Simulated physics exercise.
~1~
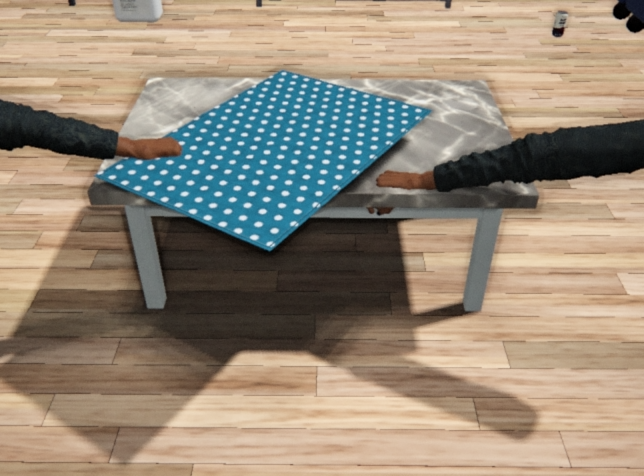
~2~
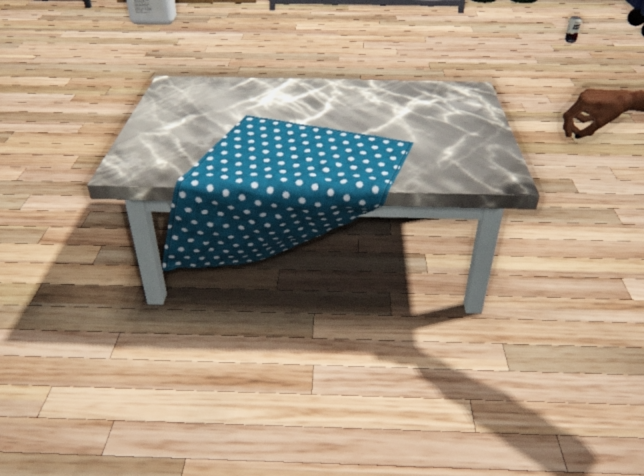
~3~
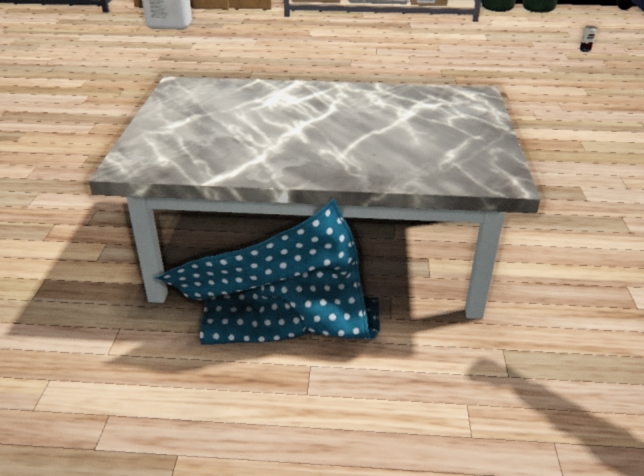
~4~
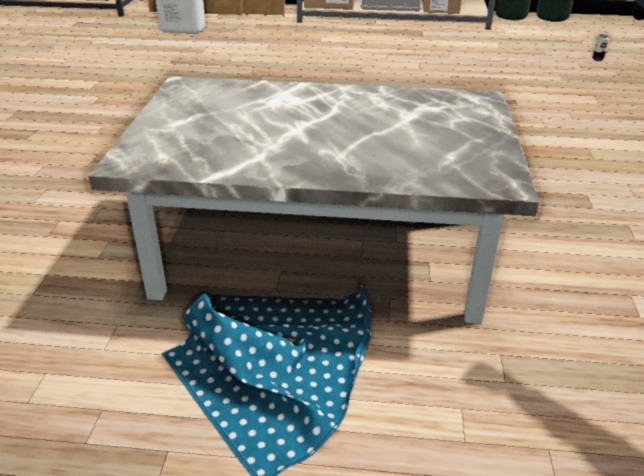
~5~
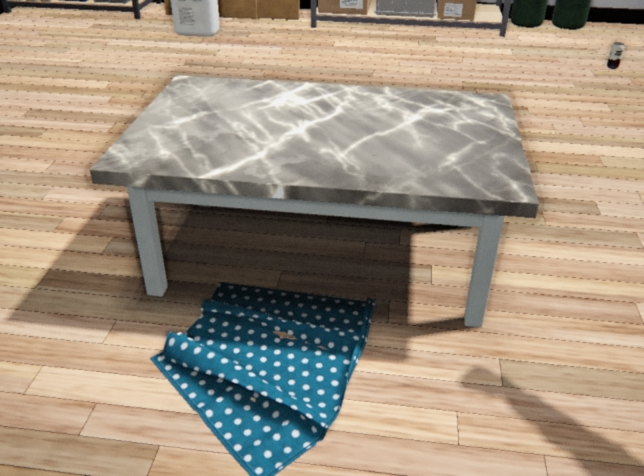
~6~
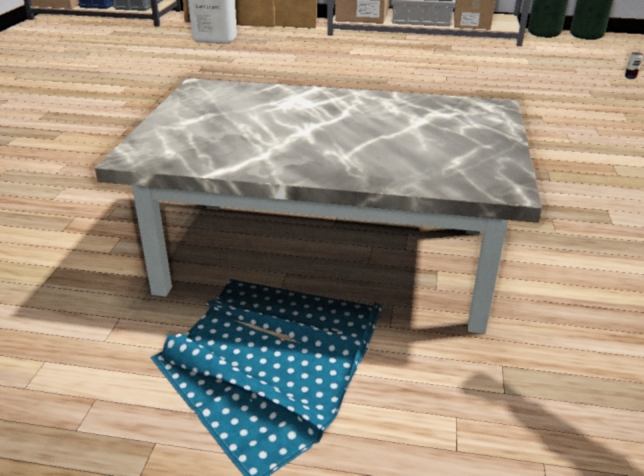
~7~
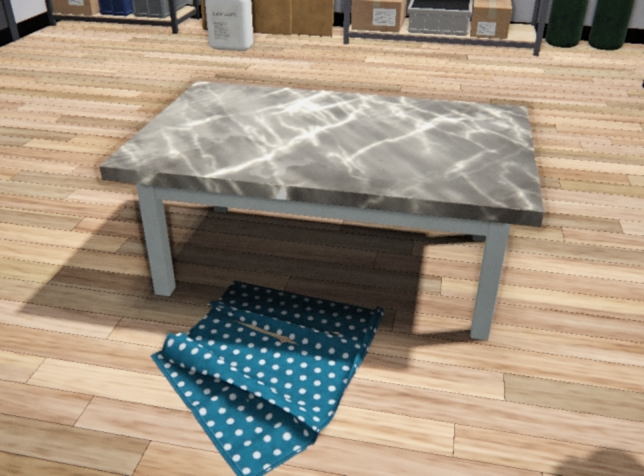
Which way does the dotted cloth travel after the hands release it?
It moves down, slipping over the front edge of the bench and dropping to the floor.
